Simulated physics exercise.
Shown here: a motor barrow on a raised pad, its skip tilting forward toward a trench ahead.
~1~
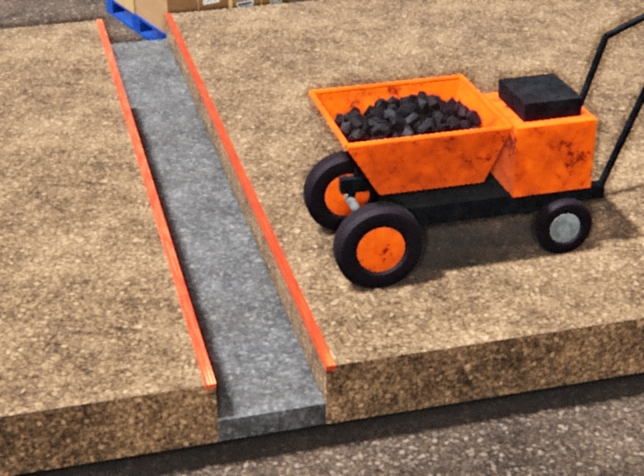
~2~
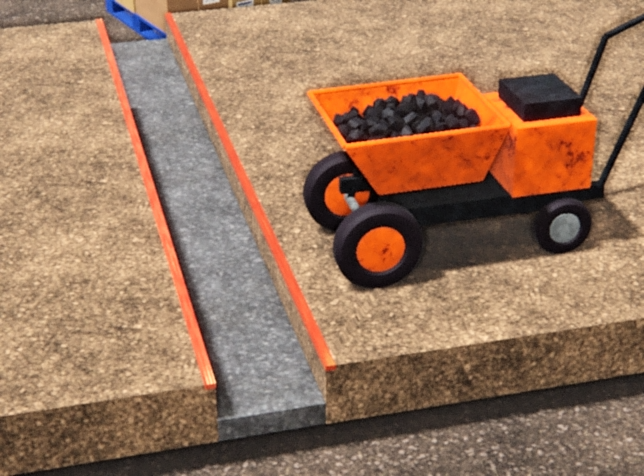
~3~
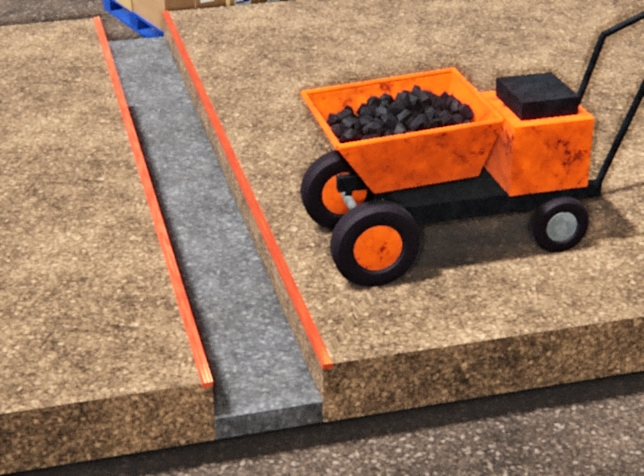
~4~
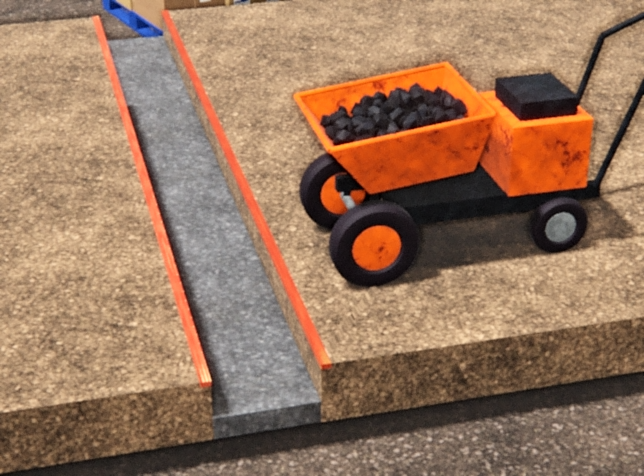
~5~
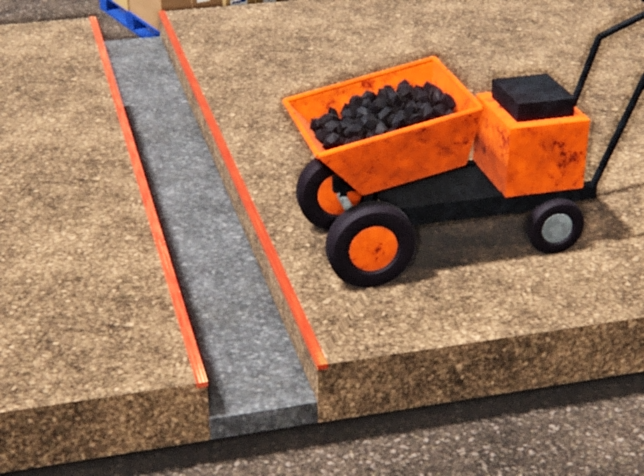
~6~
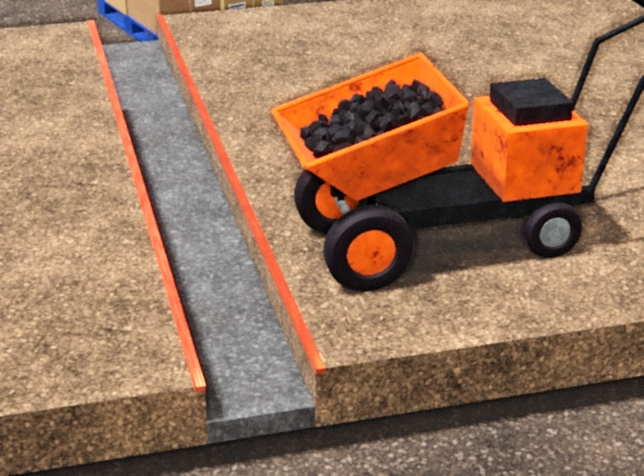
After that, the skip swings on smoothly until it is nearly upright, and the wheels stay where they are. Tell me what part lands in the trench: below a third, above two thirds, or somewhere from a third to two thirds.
The trench gets more than two thirds.
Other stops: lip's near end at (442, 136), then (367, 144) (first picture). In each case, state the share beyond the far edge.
0 % then 0 %.
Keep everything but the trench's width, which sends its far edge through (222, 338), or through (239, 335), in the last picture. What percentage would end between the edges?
I'd say some 70 in a hundred, followed by 50 in a hundred.
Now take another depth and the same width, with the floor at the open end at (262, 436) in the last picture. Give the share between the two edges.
Around 100 percent.
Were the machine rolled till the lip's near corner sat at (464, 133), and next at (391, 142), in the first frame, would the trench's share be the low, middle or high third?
For the first position, under a third; for the second, over two thirds.
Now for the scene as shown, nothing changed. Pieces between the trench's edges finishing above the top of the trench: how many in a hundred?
My estimate would be close to 5 per cent.
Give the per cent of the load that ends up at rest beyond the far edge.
Around 0 %.
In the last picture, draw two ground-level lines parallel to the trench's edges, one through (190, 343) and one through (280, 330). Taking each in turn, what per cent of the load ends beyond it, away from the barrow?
Result, first then second: 0 %, 90 %.
Soon after the last picture, skip tipped steeply; all in the skip.
A little later, skip tipped steeply; nearly all in the skip; a small part in or heaped over the trench; a stray few falling.
Later still, skip tipped right over; about a third in the skip; about two thirds in or heaped over the trench; a stray few beyond it.
By the end, skip tipped right over; a stray few in the skip; nearly all in or heaped over the trench; a stray few beyond it.
